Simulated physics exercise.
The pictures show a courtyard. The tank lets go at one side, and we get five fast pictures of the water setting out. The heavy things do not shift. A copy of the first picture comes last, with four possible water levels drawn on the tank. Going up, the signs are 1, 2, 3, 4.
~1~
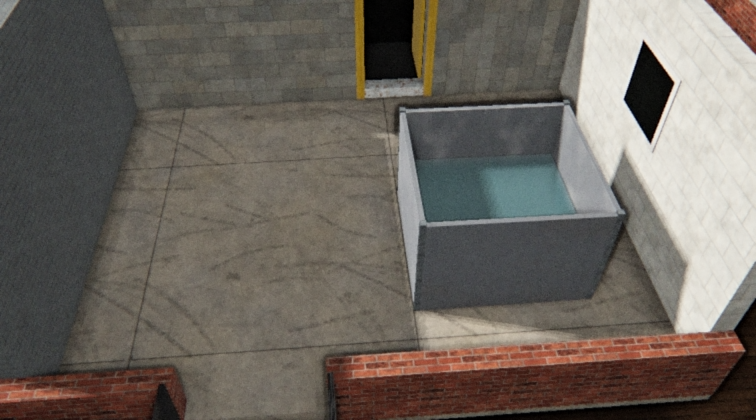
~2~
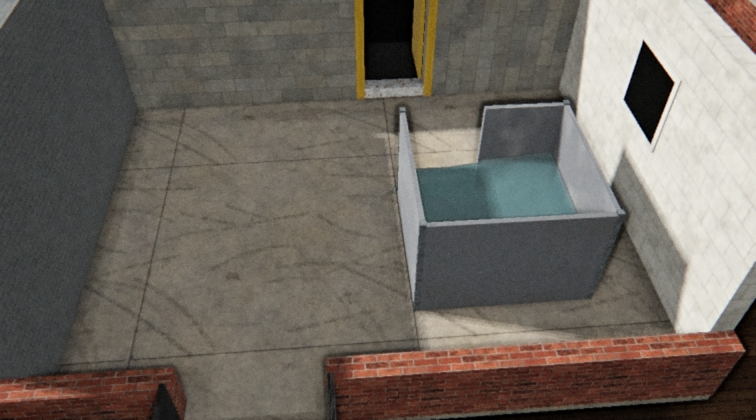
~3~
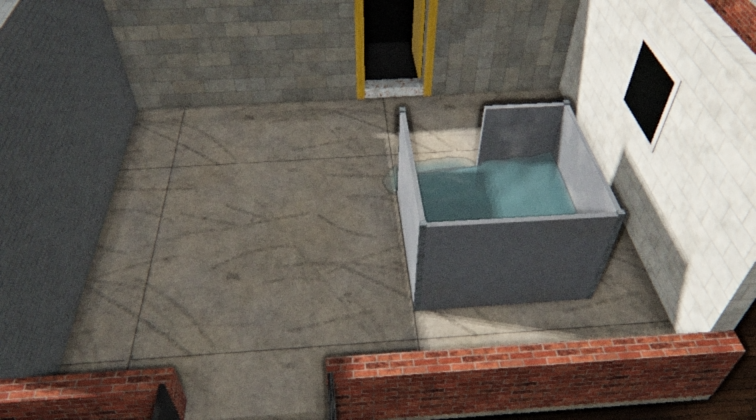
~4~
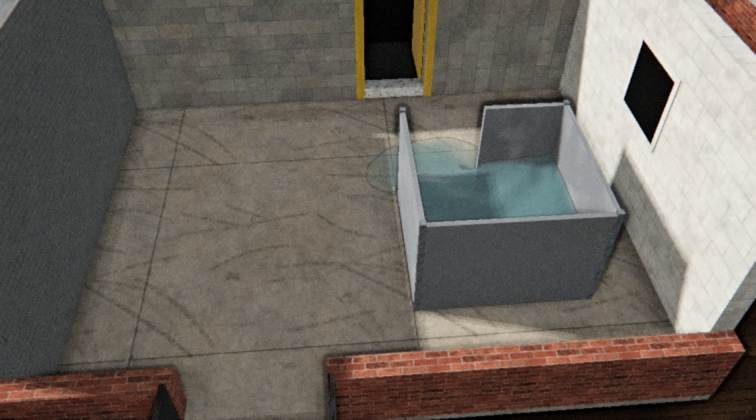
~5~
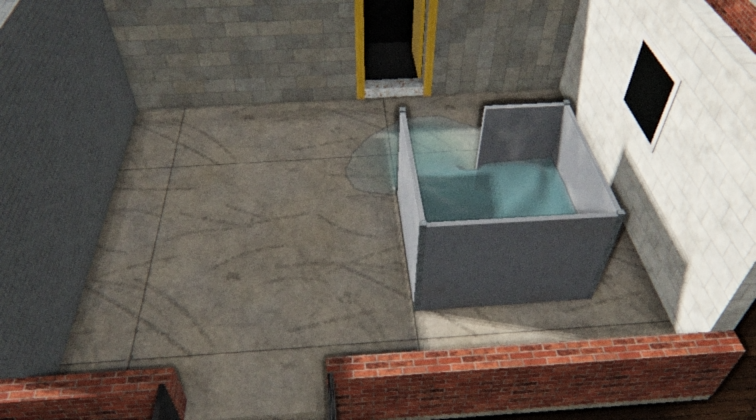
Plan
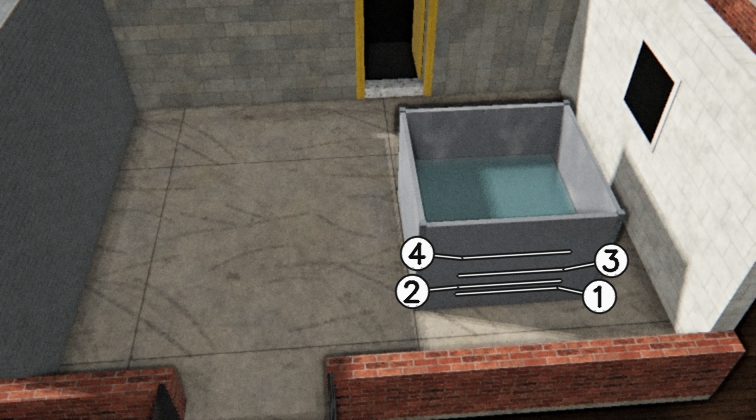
A walled courtyard held a grey tank of still water near a yellow doorway, then part of the tank's back wall disappeared and water spread out through the gap and leftward across the ground.
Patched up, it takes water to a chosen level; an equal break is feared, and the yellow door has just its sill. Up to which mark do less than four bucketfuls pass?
Go for 2.
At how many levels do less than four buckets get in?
Two.
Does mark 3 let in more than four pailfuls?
Yes, that goes wrong.
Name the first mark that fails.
Here it is mark 3.
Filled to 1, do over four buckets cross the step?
No.
In white, 1 at (507, 290); 2 at (509, 284); 3 at (511, 272); 4 at (516, 254); from the bottom up 1, 2, 3, 4.
With 1, nothing gets over.
With 2, a splash gets over, under a bucket.
With 3, about 8 bucketfuls get in.
With 4, dozens of bucketfuls pour in.
